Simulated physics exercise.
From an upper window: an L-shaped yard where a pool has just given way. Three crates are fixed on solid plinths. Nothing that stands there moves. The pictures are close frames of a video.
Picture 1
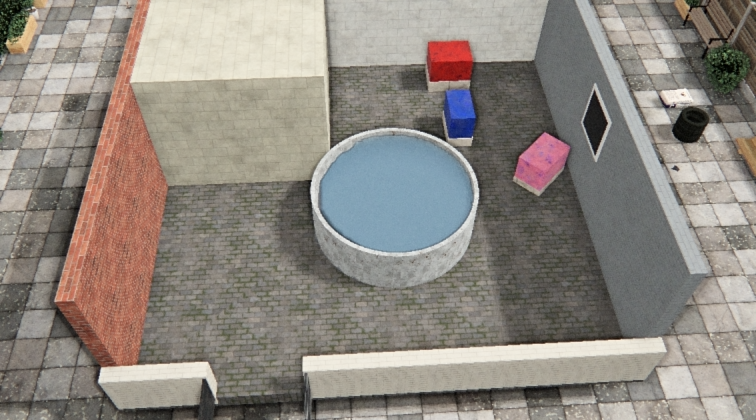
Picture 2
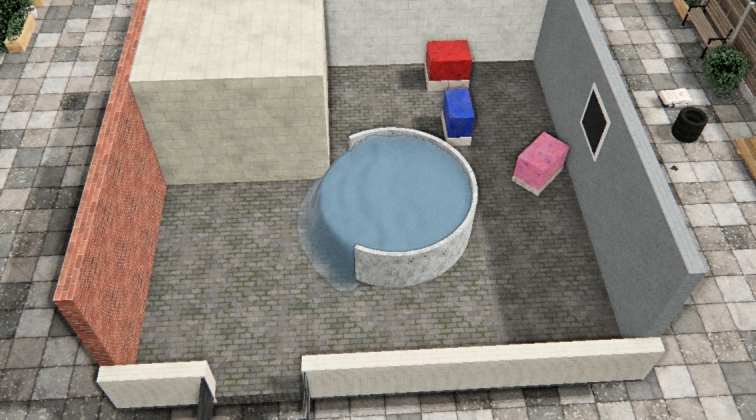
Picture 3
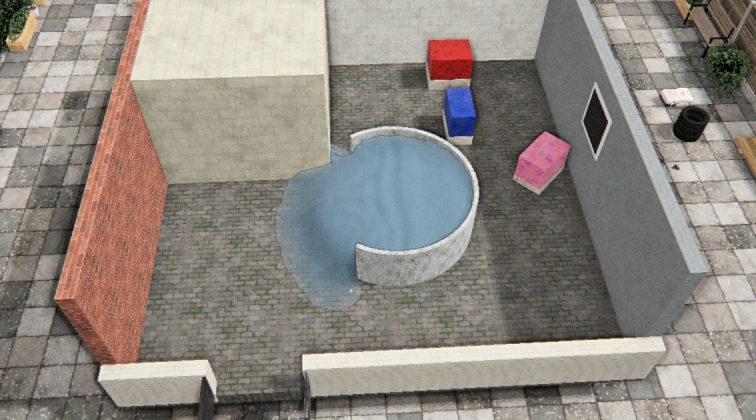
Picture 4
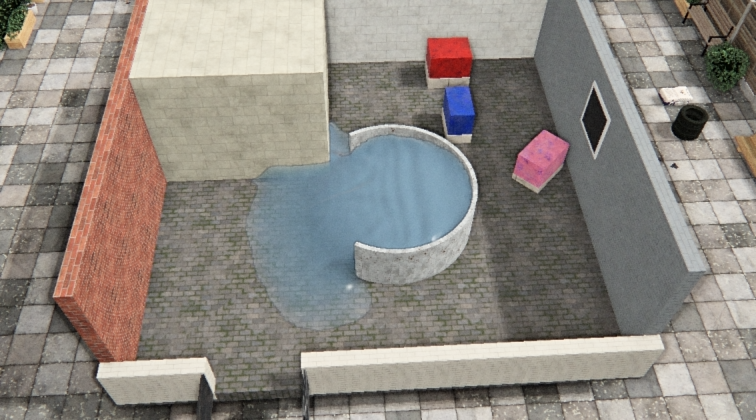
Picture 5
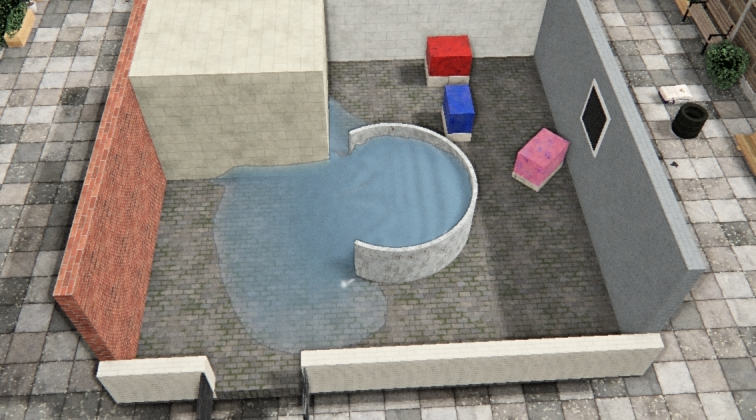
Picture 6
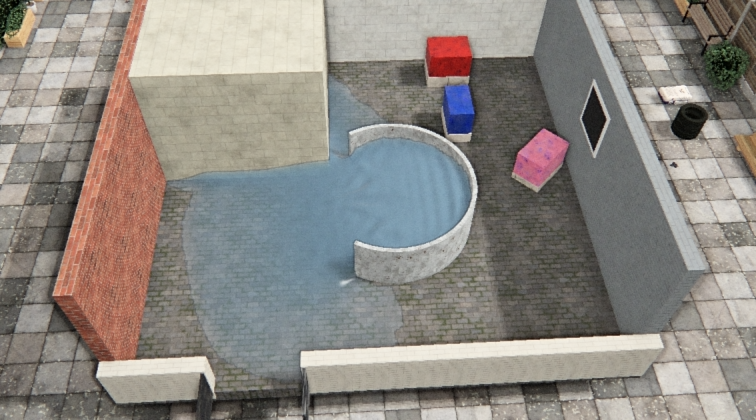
In a walled, paved yard, a round tank of still water lost the left part of its wall, and water poured out leftward, spreading across the paving toward the brick wall and front opening.
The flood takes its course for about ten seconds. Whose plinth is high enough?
The red crate stays dry; the pink crate gets wet; the blue crate stays dry.
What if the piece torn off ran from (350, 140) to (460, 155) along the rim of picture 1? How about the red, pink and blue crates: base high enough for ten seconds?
One by one: The red one is wetted, the pink one ends up wet, the blue one is soaked.
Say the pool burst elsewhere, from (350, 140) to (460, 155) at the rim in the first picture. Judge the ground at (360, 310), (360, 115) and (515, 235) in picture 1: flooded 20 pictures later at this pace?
In that order: No water, under water, flooded.
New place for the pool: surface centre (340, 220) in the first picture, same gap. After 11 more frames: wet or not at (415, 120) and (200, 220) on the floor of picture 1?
As listed: Dry, wet.
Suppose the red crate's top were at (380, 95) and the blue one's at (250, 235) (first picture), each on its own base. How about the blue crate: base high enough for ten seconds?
One by one: Blue crate is topped.
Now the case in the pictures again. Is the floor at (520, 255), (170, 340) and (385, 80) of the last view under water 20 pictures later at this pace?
In that order: No water, awash, flooded.
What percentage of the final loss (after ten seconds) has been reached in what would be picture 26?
About 30 per cent.
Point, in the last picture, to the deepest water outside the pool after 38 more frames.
I would point to (616, 346).
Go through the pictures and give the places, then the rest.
The first picture shows still water in the round tank at (395, 190).
In the second picture, water pours out at (316, 214) and has run to a hidden place.
In the third picture, water pours out at (317, 213) and has run to (332, 145).
In the fourth picture, water pours out at (316, 213) and has run to (334, 124).
In the fifth picture, the front is at (330, 99), out from the gap at (316, 213).
In the sixth picture, the front is at (329, 77), out from the gap at (316, 213).
A moment on, water covers 45 % of the floor; the red crate not reached, the pink crate not reached, the blue crate not reached.
Next, water covers 50 % of the floor; the red crate water round its plinth, the pink crate not reached, the blue crate water round its plinth.
Then, water covers 55 % of the floor; the red crate water round its plinth, the pink crate not reached, the blue crate water round its plinth.
Later, water covers 90 % of the floor; the red crate water round its plinth, the pink crate water round its plinth, the blue crate water round its plinth.
In the end, water covers 100 % of the floor; the red crate stayed above the water, the pink crate was topped, the blue crate stayed above the water.
